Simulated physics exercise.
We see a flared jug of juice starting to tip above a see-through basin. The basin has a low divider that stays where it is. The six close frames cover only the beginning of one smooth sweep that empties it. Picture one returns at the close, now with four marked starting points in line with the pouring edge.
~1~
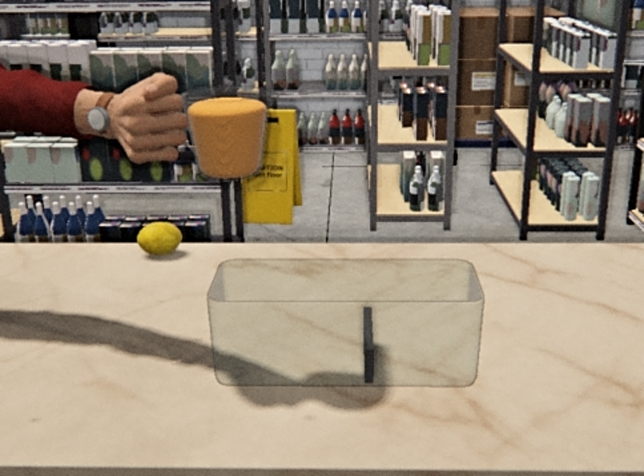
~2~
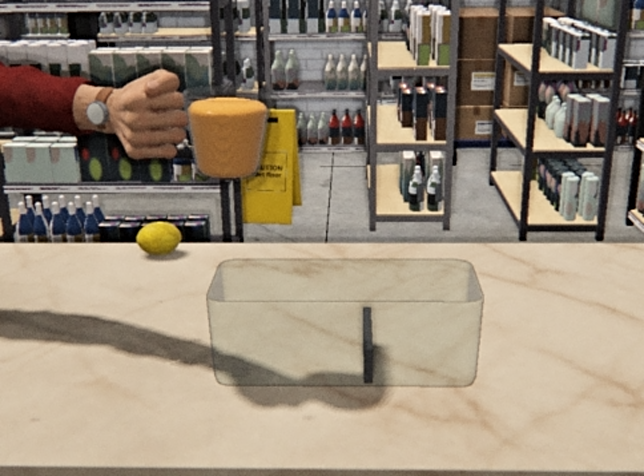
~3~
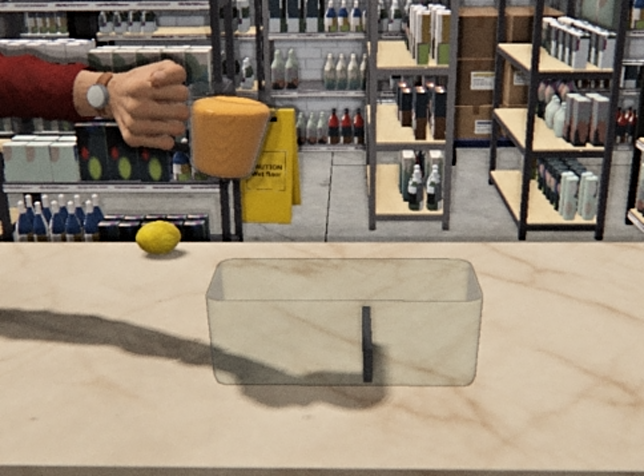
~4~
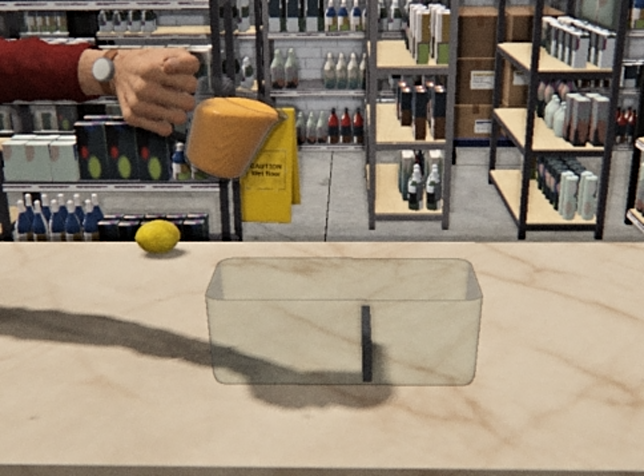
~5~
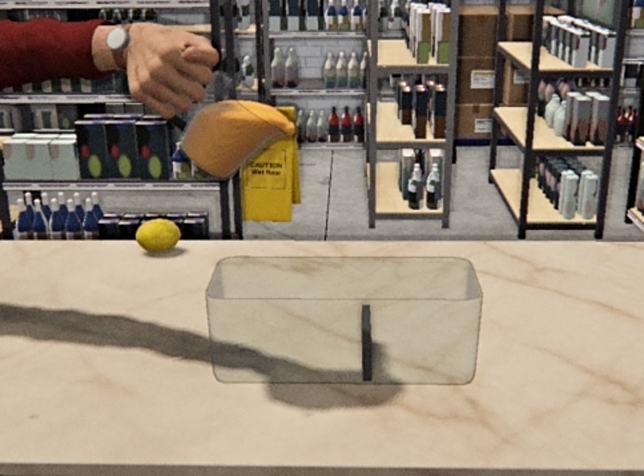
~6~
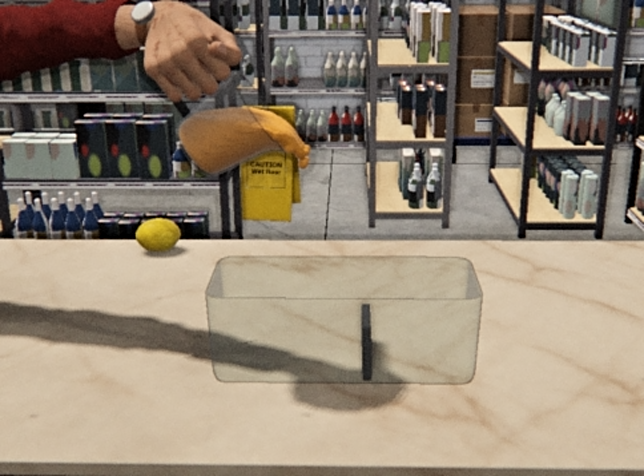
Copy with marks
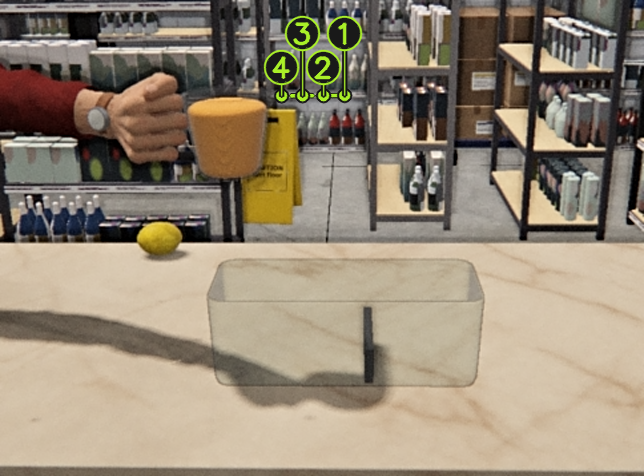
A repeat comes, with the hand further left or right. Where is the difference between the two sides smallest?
Take 2.
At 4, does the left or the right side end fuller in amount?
The left side.
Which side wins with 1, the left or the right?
More ends on the right.
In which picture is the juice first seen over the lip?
In picture 5.
In lime, 1 at (344, 95); 2 at (323, 95); 3 at (302, 95); 4 at (281, 95).
For place 1, about 20 % ends left of the wall and 77 % right of it; 3 % is lost outside.
For place 2, about 52 % ends left of the wall and 44 % right of it; 3 % is lost outside.
For place 3, about 71 % ends left of the wall and 22 % right of it; 6 % is lost outside.
For place 4, about 86 % ends left of the wall and 5 % right of it; 9 % is lost outside.
